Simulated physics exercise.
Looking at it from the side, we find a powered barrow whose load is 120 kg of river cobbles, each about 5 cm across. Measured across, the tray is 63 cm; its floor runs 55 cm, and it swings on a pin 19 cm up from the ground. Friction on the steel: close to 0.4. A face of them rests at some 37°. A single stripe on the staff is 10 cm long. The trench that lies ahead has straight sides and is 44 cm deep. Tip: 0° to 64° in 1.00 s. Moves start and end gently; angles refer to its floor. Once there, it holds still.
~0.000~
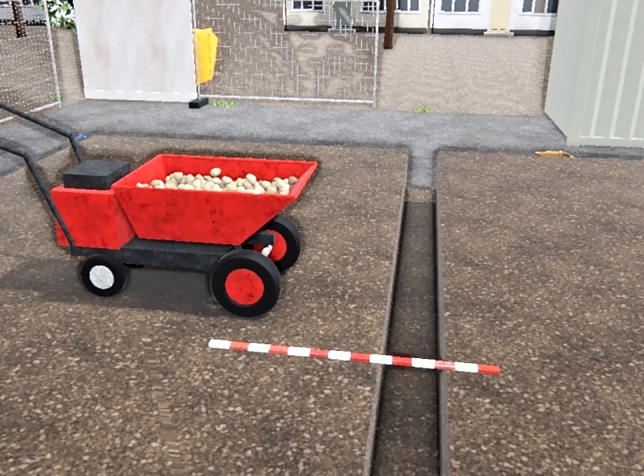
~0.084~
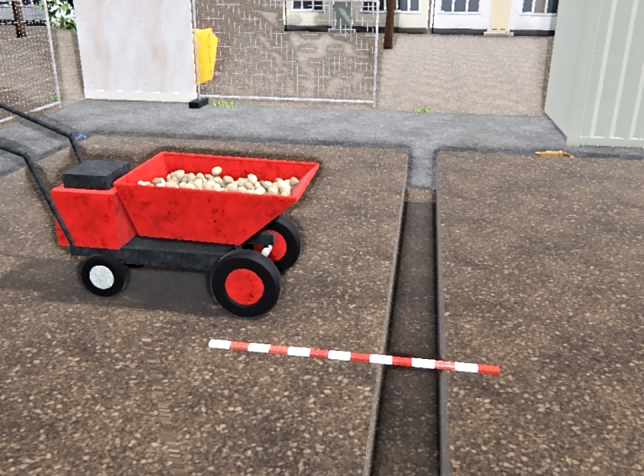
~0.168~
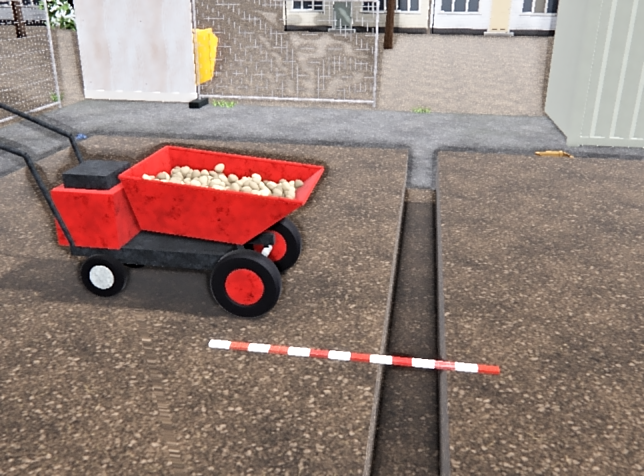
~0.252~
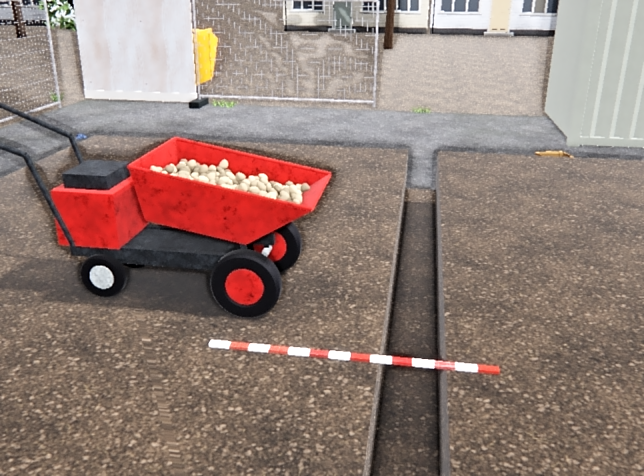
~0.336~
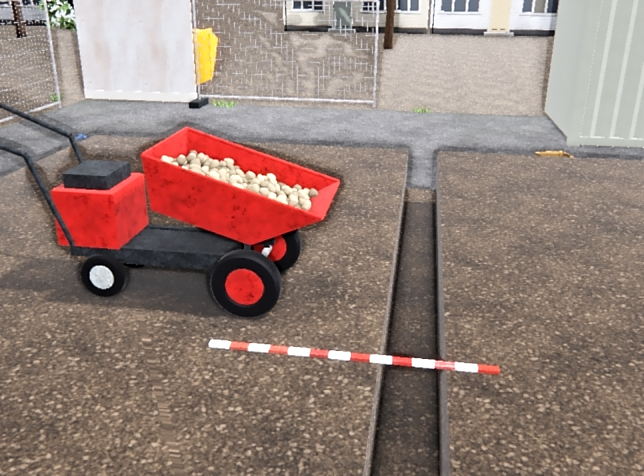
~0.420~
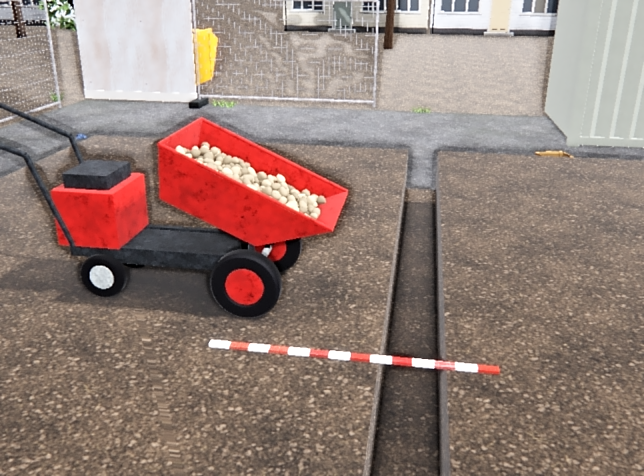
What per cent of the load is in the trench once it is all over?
90 %.
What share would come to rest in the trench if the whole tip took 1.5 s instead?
In that case some 90 per cent.
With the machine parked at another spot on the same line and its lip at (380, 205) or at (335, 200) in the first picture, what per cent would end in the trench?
Around 30% for the first place and 80% for the second.
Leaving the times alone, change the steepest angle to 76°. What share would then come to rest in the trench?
Around 60 per cent would finish in the trench.
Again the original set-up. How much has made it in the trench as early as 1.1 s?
Roughly 10% by that time.
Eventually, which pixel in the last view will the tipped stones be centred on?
Roughly (410, 355), I'd say.
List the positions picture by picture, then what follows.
In the first picture, lip at (295, 198), floor tilted 0°, highest stones at (232, 181).
In the second picture, lip at (297, 199), floor tilted 1°, highest stones at (215, 178); the stones move at 0.2 m/s on average.
In the third picture, lip at (303, 203), floor tilted 5°, highest stones at (198, 174); the stones move at 0.4 m/s on average.
In the fourth picture, lip at (312, 209), floor tilted 10°, highest stones at (191, 169); the stones move at 0.6 m/s on average.
In the fifth picture, lip at (322, 219), floor tilted 17°, highest stones at (197, 160); the stones move at 0.7 m/s on average.
In the sixth picture, lip at (332, 230), floor tilted 24°, highest stones at (203, 152); the stones move at 0.8 m/s on average.
After 0.8 s the floor is at 54°; 100 % in the tray; the foremost stones are at (342, 255).
After 1.1 s the floor is at 64°; 79 % in the tray, 9 % short of the trench, 12 % in the trench; the foremost stones are at (415, 315).
After 1.5 s the floor is at 64°; 29 % in the tray, 13 % short of the trench, 58 % in the trench; the foremost stones are at (439, 358).
After 3.4 s the floor is at 64°; 0 % in the tray, 10 % short of the trench, 90 % in the trench; the foremost stones are at (440, 352).
